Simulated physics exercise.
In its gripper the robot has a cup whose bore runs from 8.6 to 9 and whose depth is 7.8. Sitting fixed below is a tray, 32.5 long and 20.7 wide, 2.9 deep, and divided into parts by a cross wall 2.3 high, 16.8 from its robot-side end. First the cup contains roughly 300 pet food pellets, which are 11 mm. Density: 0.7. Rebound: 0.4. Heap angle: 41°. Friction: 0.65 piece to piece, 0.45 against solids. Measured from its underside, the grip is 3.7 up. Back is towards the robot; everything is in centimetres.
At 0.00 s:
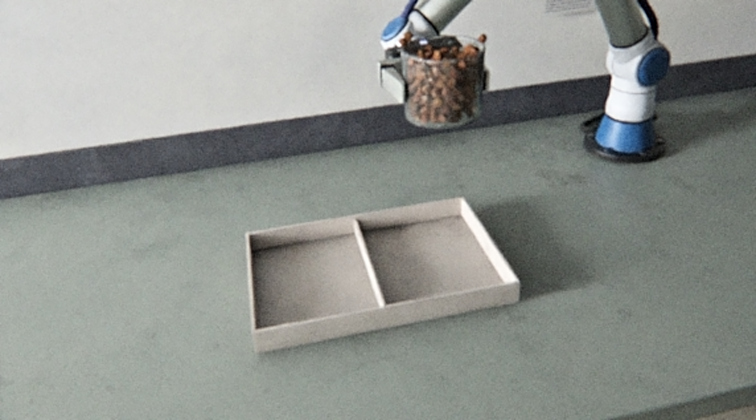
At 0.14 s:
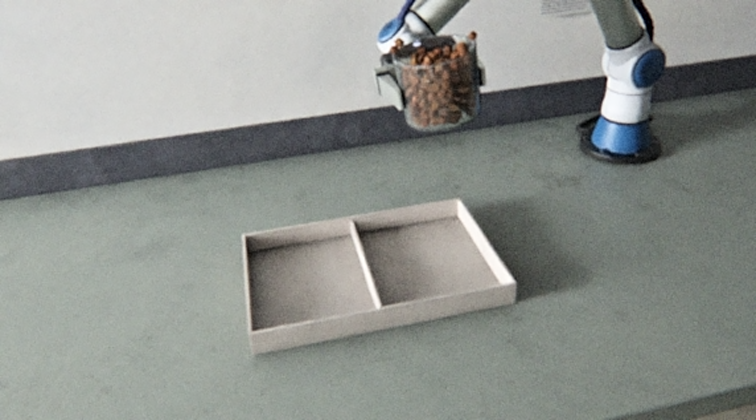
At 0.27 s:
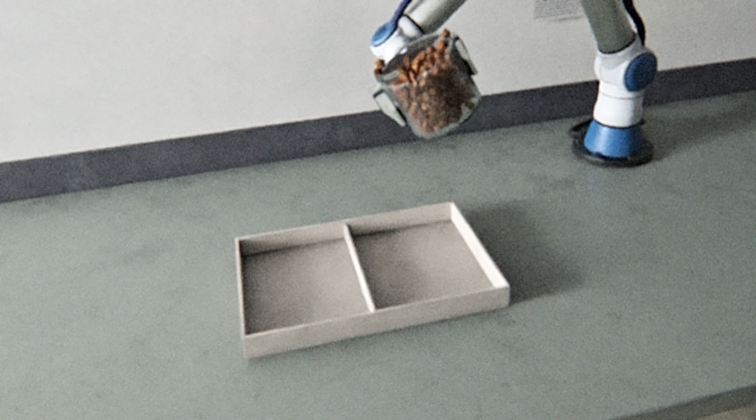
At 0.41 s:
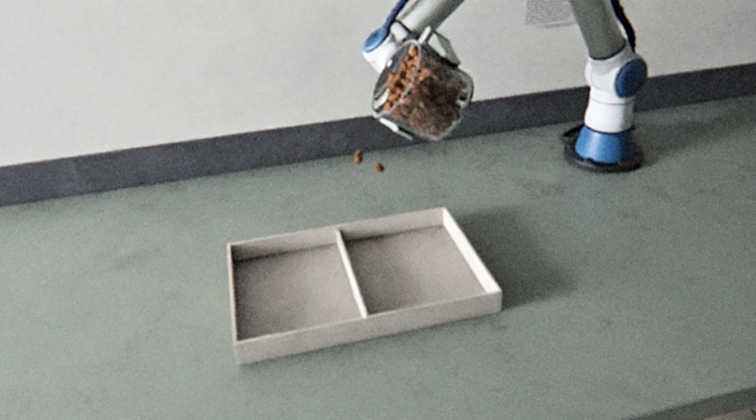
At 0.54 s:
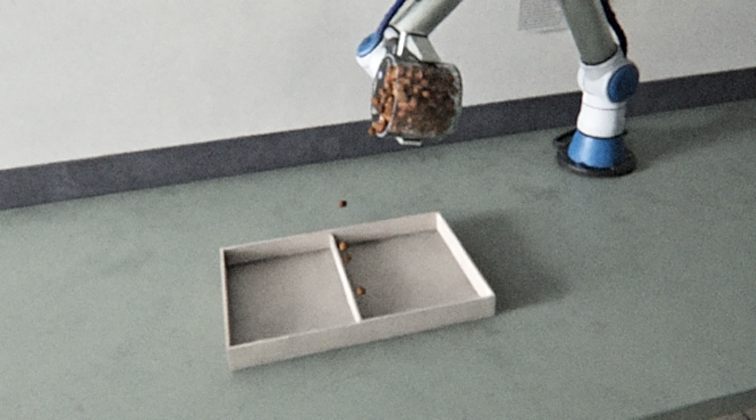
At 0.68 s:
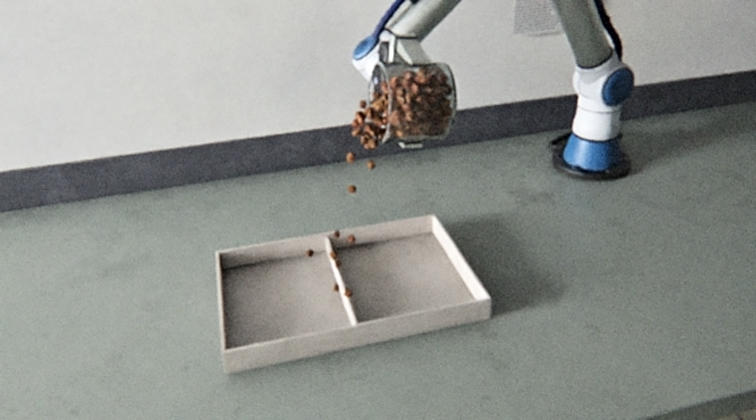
To begin with, a robot arm holds a clear cup full of brown pellets upright above a divided tray on a green tabletop. The gripper tilts the cup steadily to the left until it lies almost on its side, while a few pellets drop out. More then tumble from its mouth, some landing around the tray's divider.
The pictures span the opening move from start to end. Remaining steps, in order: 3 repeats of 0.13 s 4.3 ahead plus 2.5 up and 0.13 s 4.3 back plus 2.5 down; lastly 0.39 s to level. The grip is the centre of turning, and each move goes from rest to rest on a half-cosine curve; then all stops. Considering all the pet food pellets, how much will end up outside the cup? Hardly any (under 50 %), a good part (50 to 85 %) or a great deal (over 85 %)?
A great deal.
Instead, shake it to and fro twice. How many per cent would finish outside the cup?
That share would be near 95 percent.
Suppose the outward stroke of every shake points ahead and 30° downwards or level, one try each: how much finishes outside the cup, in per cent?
First try some 65 %, second try some 95 %.
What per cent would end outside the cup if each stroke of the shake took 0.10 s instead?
Roughly 100 in a hundred.
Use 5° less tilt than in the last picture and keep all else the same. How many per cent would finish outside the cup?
Around 95 in a hundred, I'd say.
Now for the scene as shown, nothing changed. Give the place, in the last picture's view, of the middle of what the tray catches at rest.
Near (305, 294).
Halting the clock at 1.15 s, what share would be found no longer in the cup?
Roughly 85 per cent by then.
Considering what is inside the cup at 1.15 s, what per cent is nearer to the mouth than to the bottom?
Something like 100 percent sits in that half.
After 1.15 s, tilted 84° forward, highest piece 26 above the table; 199 in the far-side part, 51 in the cup, 39 in the robot-side part, 16 in flight or on a rim.
After 1.62 s, tilted 55° forward, highest piece 25 above the table; 233 in the far-side part, 58 in the robot-side part, 7 in the cup, 7 on the table or floor.
After 2.05 s, level, highest piece 24 above the table; 233 in the far-side part, 58 in the robot-side part, 7 in the cup, 7 on the table or floor.
After 3.10 s, level, highest piece 24 above the table; 233 in the far-side part, 58 in the robot-side part, 7 in the cup, 7 on the table or floor.
In the end, 233 in the far-side part, 58 in the robot-side part, 7 in the cup, 7 on the table or floor. That is 98 % outside the cup.
